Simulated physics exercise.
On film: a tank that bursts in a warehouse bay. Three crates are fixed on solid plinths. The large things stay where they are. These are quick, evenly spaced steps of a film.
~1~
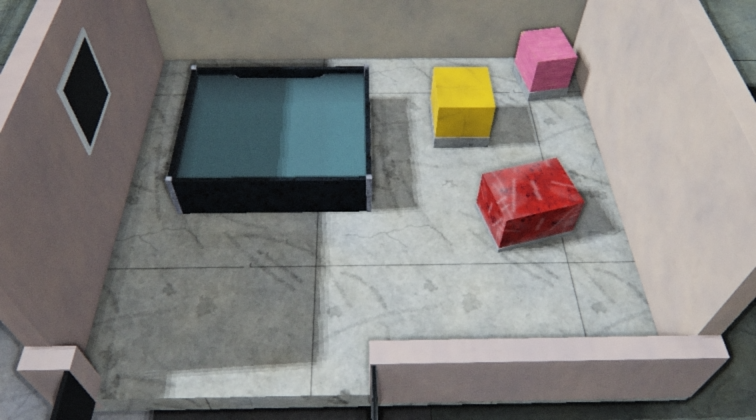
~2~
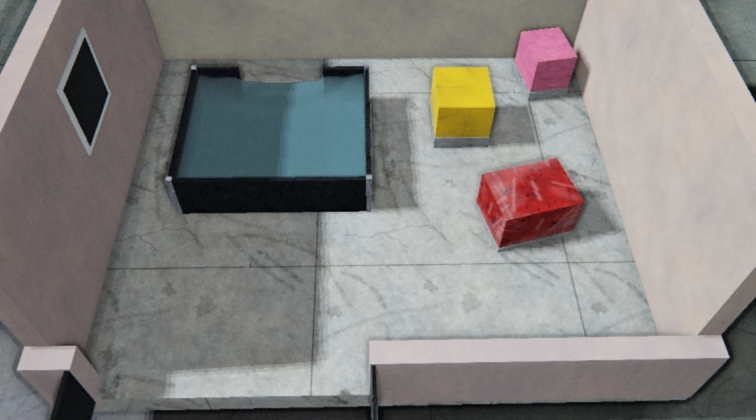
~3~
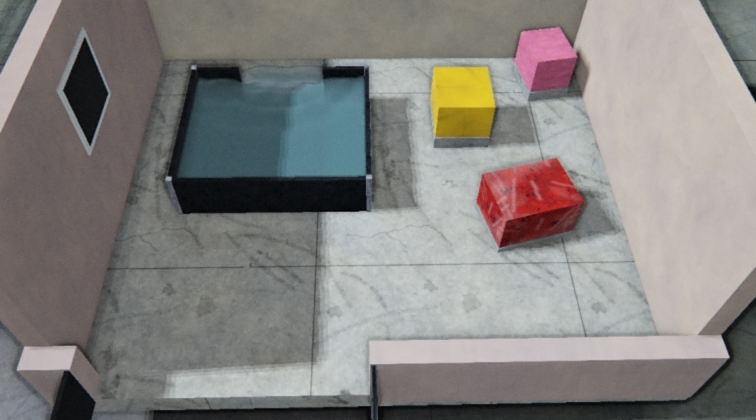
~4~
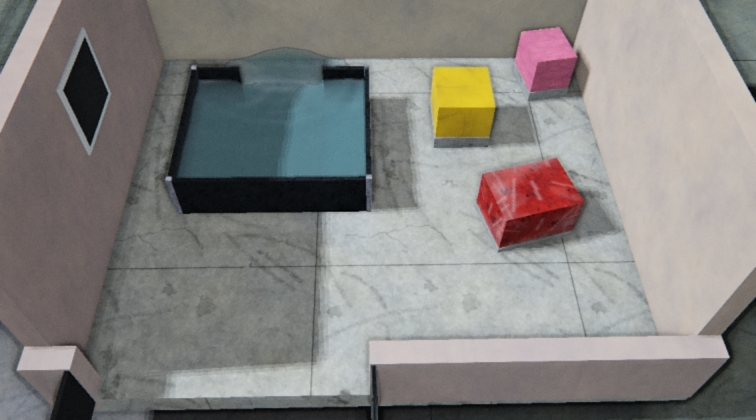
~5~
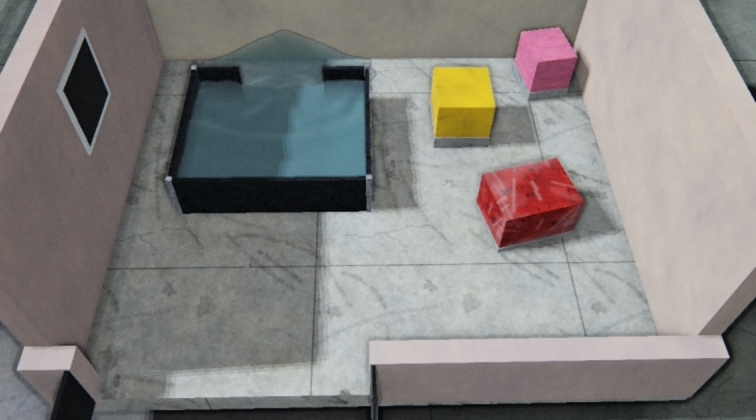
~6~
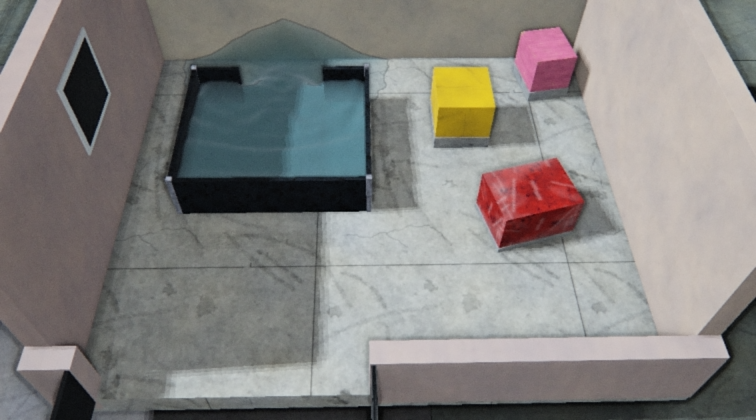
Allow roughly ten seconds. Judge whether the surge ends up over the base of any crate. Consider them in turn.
The yellow crate keeps dry. The red crate gets wet. The pink crate gets wet.
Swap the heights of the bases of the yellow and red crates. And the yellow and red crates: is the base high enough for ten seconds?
Yellow gets flooded, red stays clear.
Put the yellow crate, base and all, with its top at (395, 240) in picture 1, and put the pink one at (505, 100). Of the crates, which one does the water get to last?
That would be the one in yellow.
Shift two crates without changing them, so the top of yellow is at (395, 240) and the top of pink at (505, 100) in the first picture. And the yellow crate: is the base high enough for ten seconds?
Well, the yellow one is left untouched in the end.
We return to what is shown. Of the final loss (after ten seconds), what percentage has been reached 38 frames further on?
Log: Around 40 %, estimated.
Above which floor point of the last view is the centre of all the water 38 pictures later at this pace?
Around (332, 154).
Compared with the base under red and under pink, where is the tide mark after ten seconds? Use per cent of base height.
The first reaches around 140 in a hundred, the second around 150.
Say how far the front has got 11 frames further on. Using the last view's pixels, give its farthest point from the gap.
About (564, 61).
A moment on, water covers 15 % of the floor; the yellow crate not reached, the red crate not reached, the pink crate not reached.
Next, water covers 30 % of the floor; the yellow crate water round its plinth, the red crate not reached, the pink crate water round its plinth.
Then, water covers 55 % of the floor; the yellow crate water round its plinth, the red crate water round its plinth, the pink crate water round its plinth.
Later, water covers 80 % of the floor; the yellow crate water round its plinth, the red crate water round its plinth, the pink crate water round its plinth.
In the end, water covers 100 % of the floor; the yellow crate stayed above the water, the red crate was topped, the pink crate was topped.
